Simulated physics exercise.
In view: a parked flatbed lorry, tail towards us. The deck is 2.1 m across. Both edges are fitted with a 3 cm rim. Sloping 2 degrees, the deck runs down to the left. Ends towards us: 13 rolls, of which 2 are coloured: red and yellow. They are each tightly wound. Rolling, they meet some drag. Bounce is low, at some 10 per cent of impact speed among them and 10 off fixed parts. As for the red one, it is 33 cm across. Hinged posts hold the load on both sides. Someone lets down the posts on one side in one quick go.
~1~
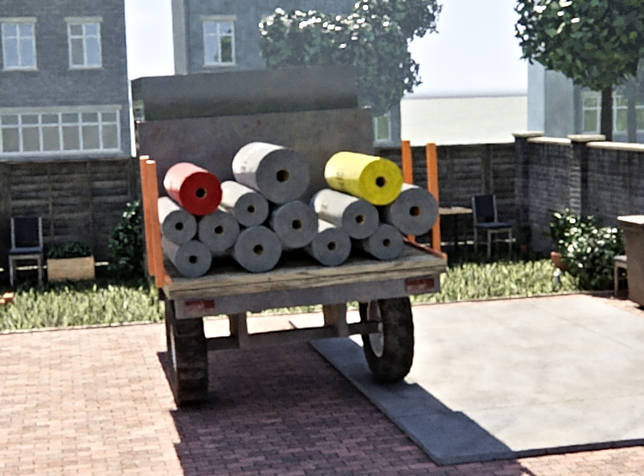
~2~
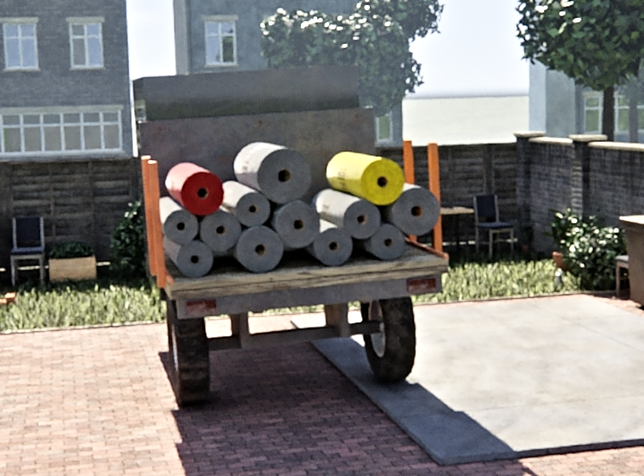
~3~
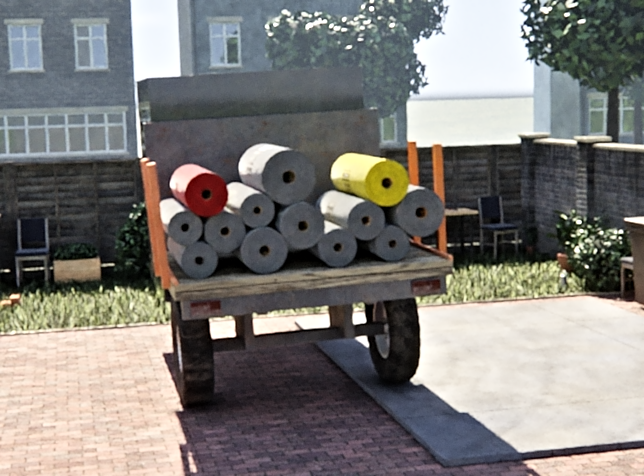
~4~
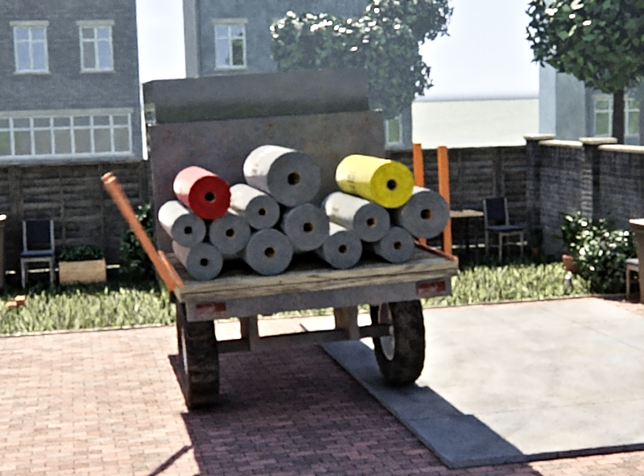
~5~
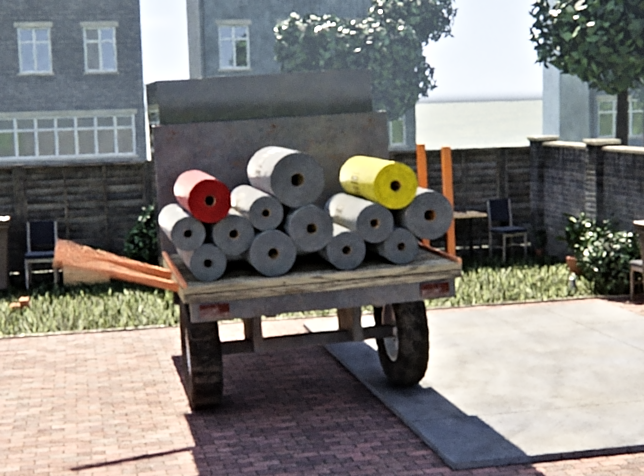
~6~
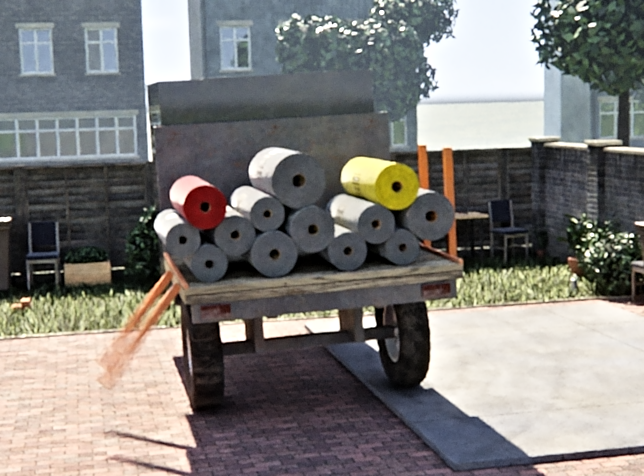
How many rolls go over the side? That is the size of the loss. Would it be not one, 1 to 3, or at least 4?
It would be 1 to 3.
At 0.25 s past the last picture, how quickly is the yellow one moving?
Estimate: Some 0.0 m/s.
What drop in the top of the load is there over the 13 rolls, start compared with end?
0 cm.
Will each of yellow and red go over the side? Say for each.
Yellow: Held. Red: Away.
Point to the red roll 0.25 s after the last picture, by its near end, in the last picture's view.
(177, 239), more or less.
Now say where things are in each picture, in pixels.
The first frame shows red at (201, 193), yellow at (380, 182); sides still shut; the deck slopes 2° down to the left; 4 of the 13 make up the bottom layer.
The second frame shows red at (202, 193), yellow at (382, 182); both sides upright.
The third frame shows red at (207, 194), yellow at (386, 183); sides still shut.
The fourth frame shows red at (210, 197), yellow at (391, 185); left posts out by 25°, tip at (112, 185).
The fifth frame shows red at (210, 201), yellow at (395, 186); left posts out by 70°, tip at (60, 258).
The sixth frame shows red at (205, 207), yellow at (396, 187); left posts out by 140°, tip at (107, 379).
Then, 0.2 s after the last picture, red is up on others, 5 cm from the left edge, rolling left; yellow is up on others, 45 cm from the right edge; 1 off so far.
Then, 0.4 s after the last picture, red is dropping off the left side; no change for yellow; 2 off so far.
Then, 0.6 s after the last picture, red is dropping off the left side; no change for yellow; 2 off so far.
At rest (2.8 s after the last picture), red is on the ground to the left; yellow is up on others, 45 cm from the right edge; 2 off so far.
